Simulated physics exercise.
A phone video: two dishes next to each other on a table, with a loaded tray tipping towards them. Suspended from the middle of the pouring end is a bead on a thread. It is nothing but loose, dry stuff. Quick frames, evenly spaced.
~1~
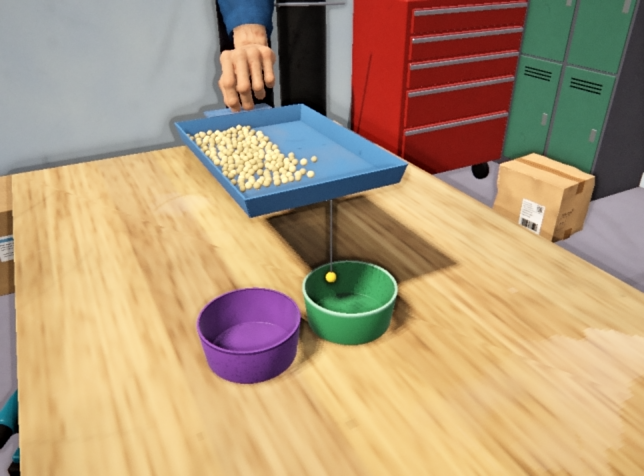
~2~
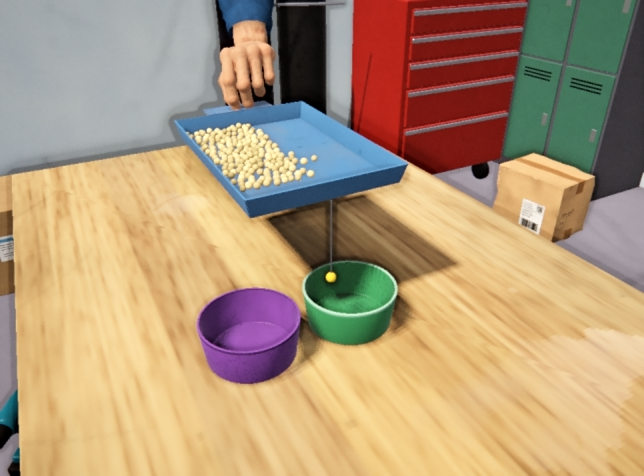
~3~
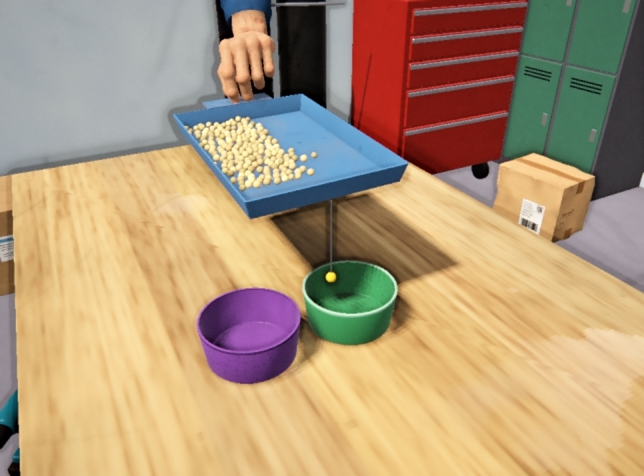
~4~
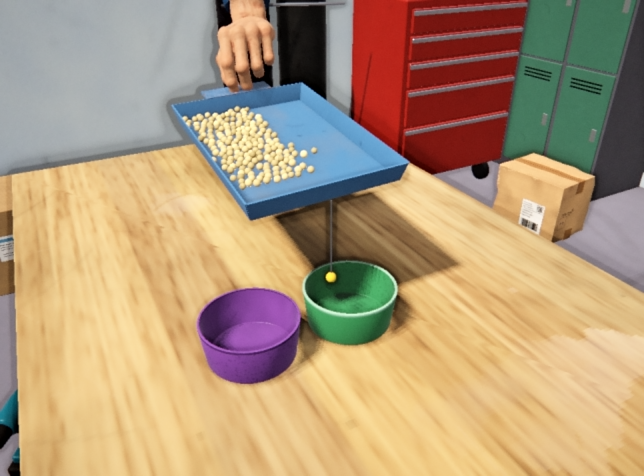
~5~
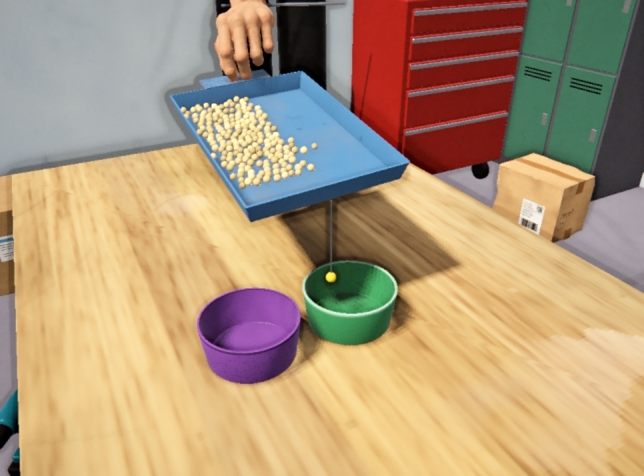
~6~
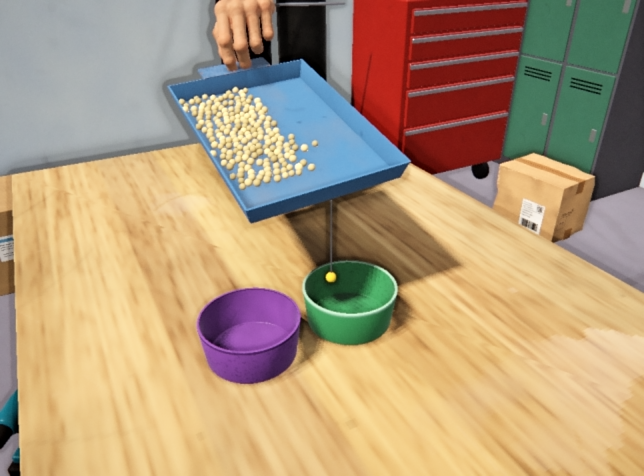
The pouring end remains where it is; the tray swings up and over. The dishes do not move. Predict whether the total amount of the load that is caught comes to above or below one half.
The total caught comes to above one half.
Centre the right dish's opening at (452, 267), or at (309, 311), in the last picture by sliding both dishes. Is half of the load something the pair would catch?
Together the dishes get less than a half first, then beyond half.
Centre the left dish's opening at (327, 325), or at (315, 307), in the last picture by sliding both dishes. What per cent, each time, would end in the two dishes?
First placement: 50 per cent; second placement: 50 per cent.
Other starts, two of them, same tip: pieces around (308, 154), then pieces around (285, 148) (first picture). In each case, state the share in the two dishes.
Close to 70 %, followed by close to 70 %.
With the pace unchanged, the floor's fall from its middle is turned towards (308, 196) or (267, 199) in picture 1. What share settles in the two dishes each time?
About 40 % and about 100 %.
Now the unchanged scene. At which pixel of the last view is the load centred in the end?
Near pixel (259, 354).
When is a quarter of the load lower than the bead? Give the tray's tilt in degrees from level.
The angle is around 90°.
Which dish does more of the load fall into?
It's the one placed left that wins here.
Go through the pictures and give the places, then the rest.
The first frame shows corners of the pouring end (249, 196) and (401, 163), level; middle of the load (243, 155), soya beans; left dish (270, 363); right dish (374, 326); bead on its thread (331, 277).
The second frame shows corners of the pouring end (249, 196) and (401, 163), level; middle of the load (243, 154).
The third frame shows corners of the pouring end (249, 198) and (401, 162), tipped barely, lowest at the left corner; middle of the load (243, 150).
The fourth frame shows corners of the pouring end (249, 200) and (402, 161), tipped a little, lowest at the left corner; middle of the load (242, 144).
The fifth frame shows corners of the pouring end (249, 203) and (402, 160), tipped a little, lowest at the left corner; middle of the load (242, 138).
The sixth frame shows corners of the pouring end (250, 205) and (403, 160), tipped a little, lowest at the left corner; middle of the load (248, 134); left dish (270, 363); right dish (374, 326).
Just after the last frame, tray tipped steeply; every one on the tray.
A moment on, tray tipped right over; roughly a third on the tray; roughly a third in the left dish; about a tenth outside both; roughly a quarter in the air.
Further on, tray tipped past a quarter turn; the larger part in the left dish; just a few in the right dish; roughly a quarter outside both.
When it is over, tray tipped past a quarter turn; the larger part in the left dish; just a few in the right dish; roughly a quarter outside both.
